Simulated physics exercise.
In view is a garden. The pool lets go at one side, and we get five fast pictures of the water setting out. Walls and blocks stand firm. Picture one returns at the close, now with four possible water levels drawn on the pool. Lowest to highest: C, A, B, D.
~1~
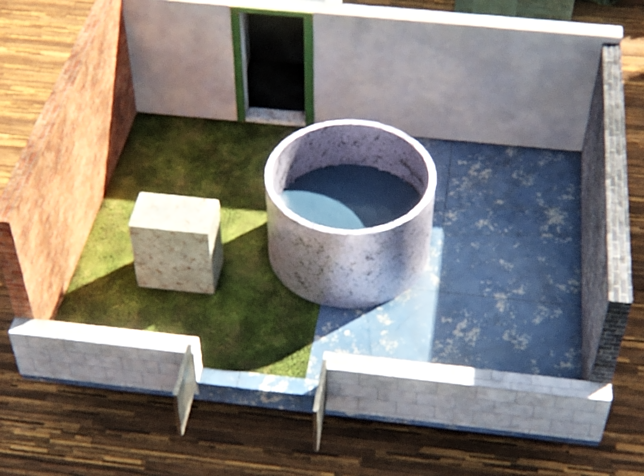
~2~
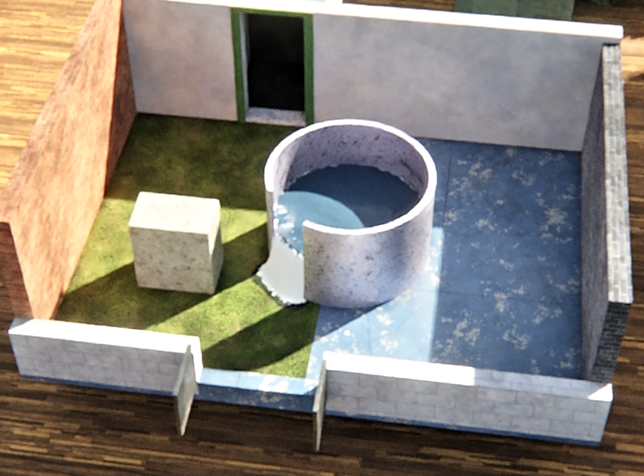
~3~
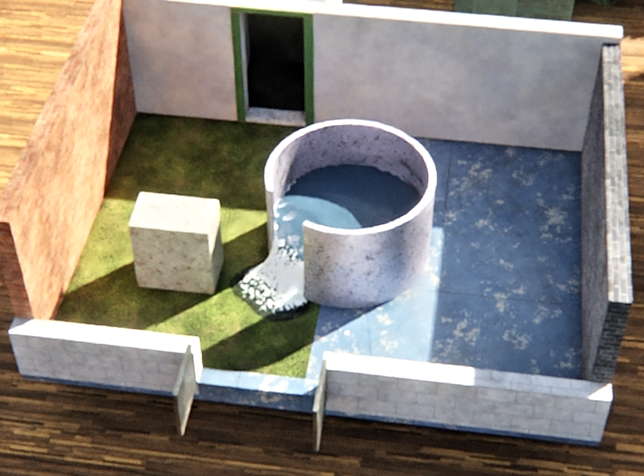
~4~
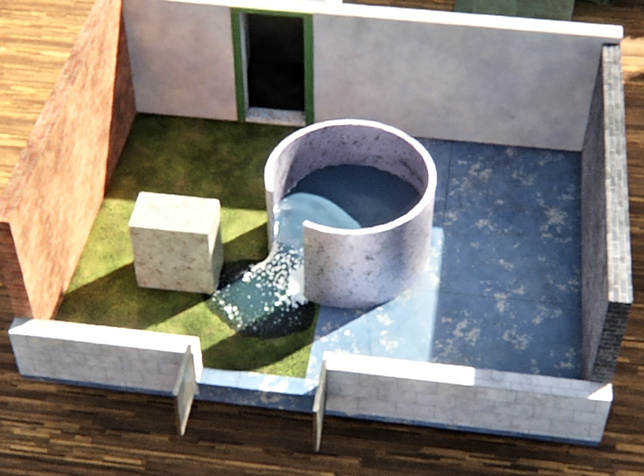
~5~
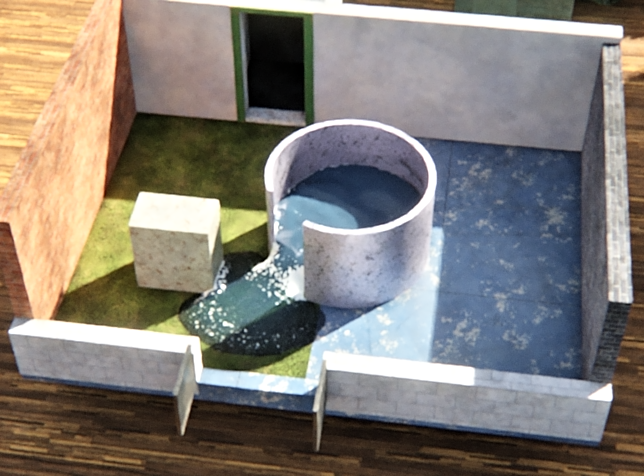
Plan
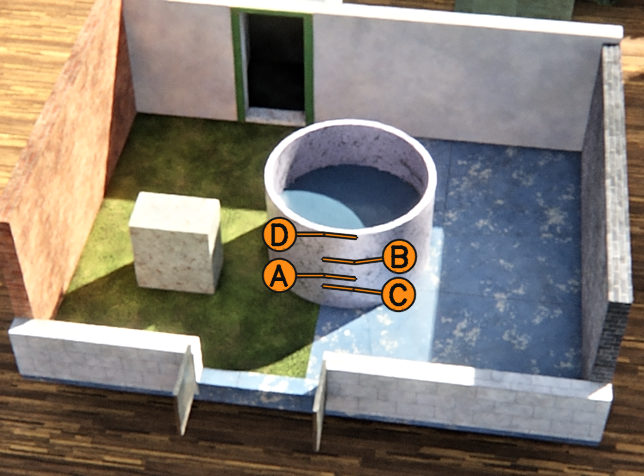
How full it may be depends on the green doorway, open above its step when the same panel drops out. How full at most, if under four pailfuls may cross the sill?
Choose B.
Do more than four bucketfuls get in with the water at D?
Yes, it does.
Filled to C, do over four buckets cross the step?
No, not at all.
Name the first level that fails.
That is level D.
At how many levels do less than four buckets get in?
Three.
On the marked copy, A at (339, 277); B at (339, 260); C at (338, 287); D at (339, 235); from the bottom up C, A, B, D.
With A, nothing gets over.
With B, a splash gets over, under a bucket.
With C, nothing gets over.
With D, about 9 bucketfuls get in.
